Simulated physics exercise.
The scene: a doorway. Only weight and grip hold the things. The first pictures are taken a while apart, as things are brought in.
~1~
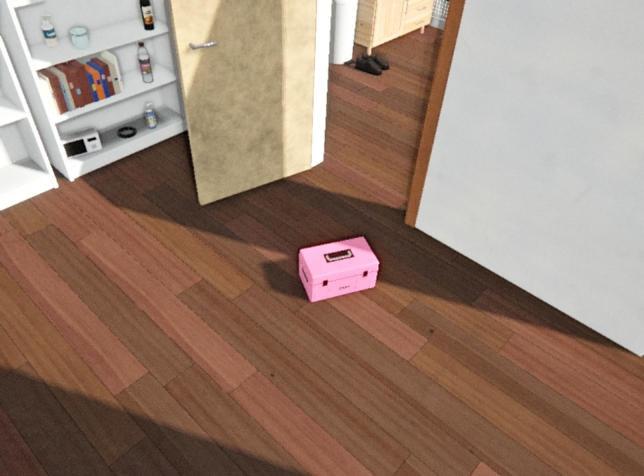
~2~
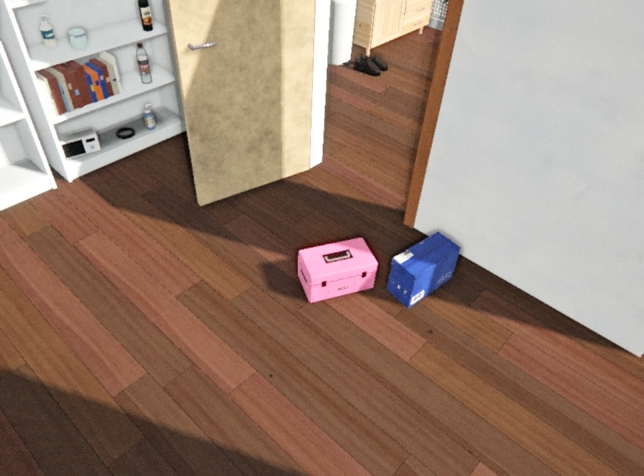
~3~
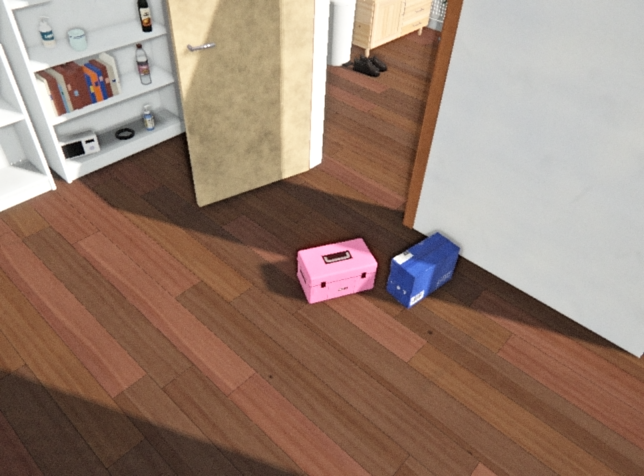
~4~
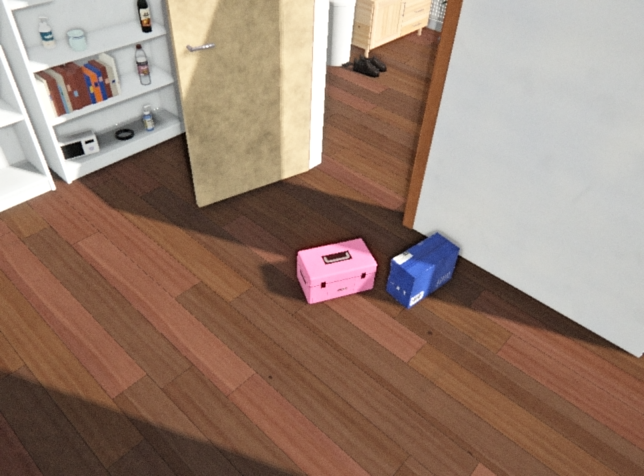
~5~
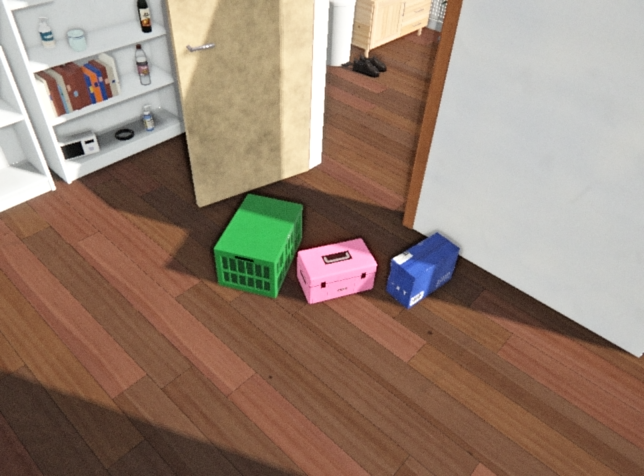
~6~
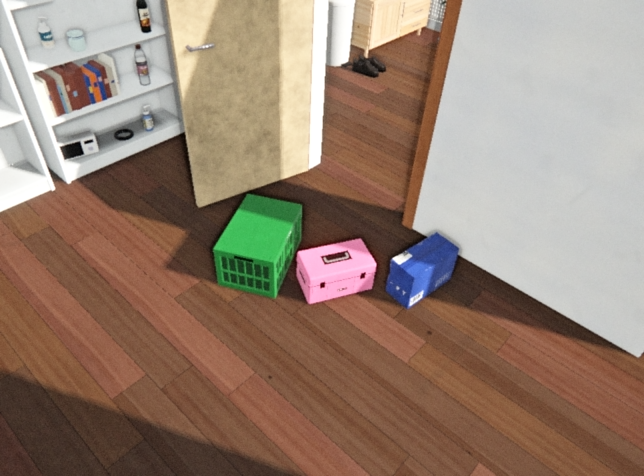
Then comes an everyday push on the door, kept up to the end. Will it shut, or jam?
The door stops short.
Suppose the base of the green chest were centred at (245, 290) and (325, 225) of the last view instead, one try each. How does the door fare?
In the first case it closes; in the second case it jams.
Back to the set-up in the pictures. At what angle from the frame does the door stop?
About 70°.
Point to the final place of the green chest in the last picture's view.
At about (267, 248).
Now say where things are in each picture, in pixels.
Door wide open and still, in the first picture.
Door wide open and still; blue parcel (423, 269); pink toolbox (336, 270), in the second picture.
Door wide open and still; blue parcel (423, 269); pink toolbox (336, 270), in the third picture.
Door wide open and still; blue parcel (423, 270); pink toolbox (336, 271), in the fourth picture.
Door wide open and still; blue parcel (423, 270); pink toolbox (336, 271), in the fifth picture.
Door wide open and still; green chest (261, 244); blue parcel (422, 270), in the sixth picture.
Then, 0.60 s later than the last frame, door 96° open.
Then, 1.00 s later than the last frame, door 82° open.
Then, 1.30 s later than the last frame, door 73° open; green chest moved a little near (265, 247).
When it is over, door 70° open; all 3 as before. End places, in pixels of the last picture, green chest near (267, 248).
